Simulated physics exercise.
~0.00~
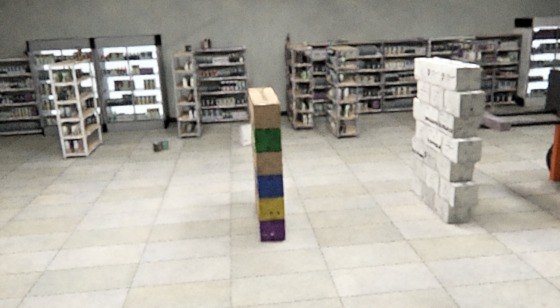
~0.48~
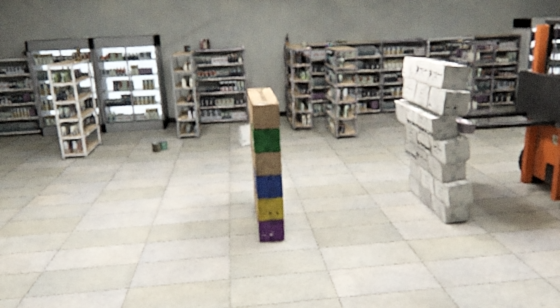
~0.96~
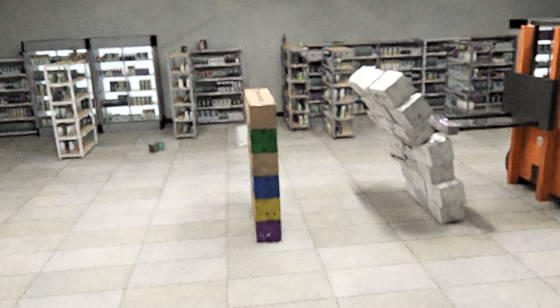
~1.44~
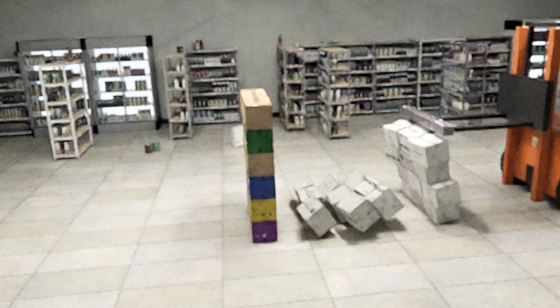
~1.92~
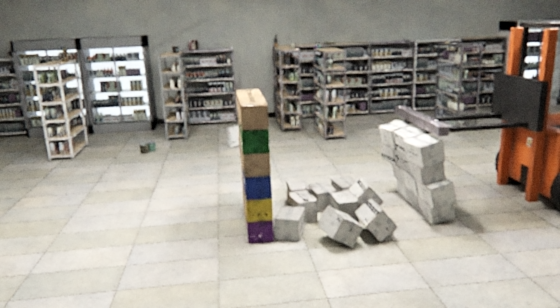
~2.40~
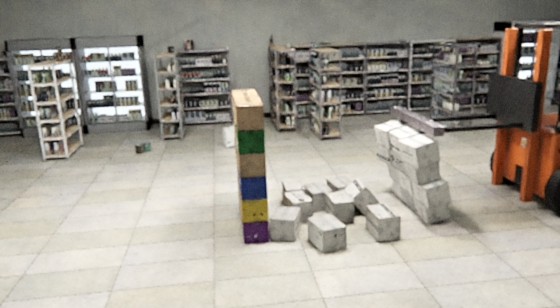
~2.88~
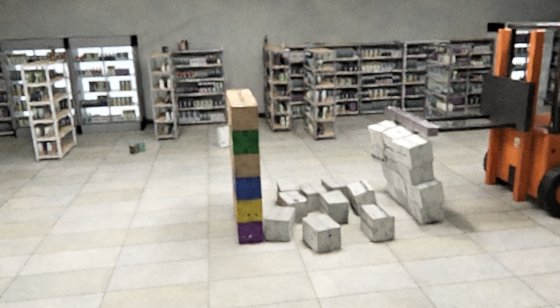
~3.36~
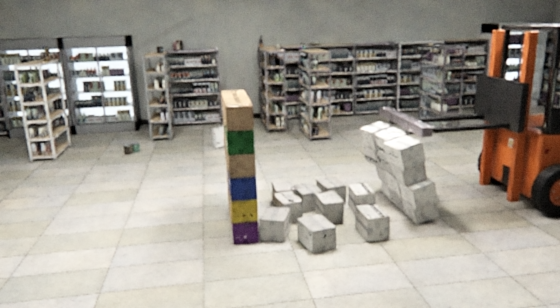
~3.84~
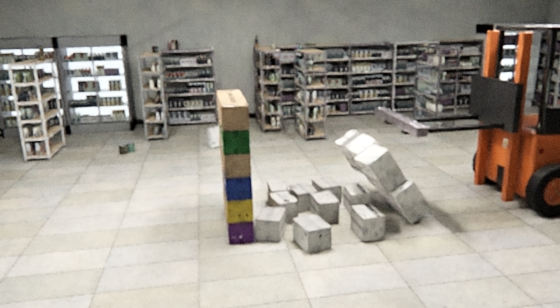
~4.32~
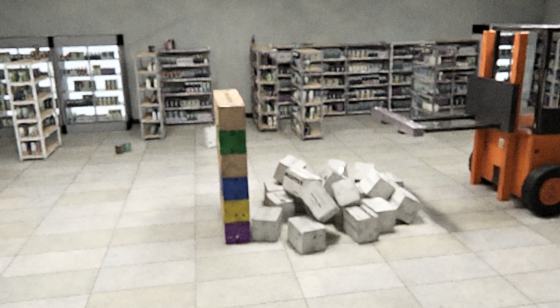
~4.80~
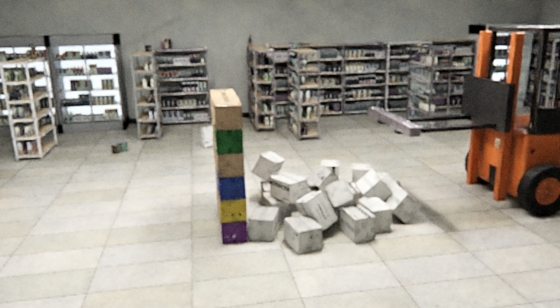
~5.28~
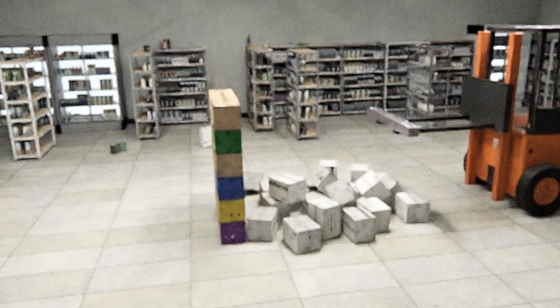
Orange lift truck pushing over a wall of pale cartons, which tumbles into a heap beside a still-standing multicoloured stack.
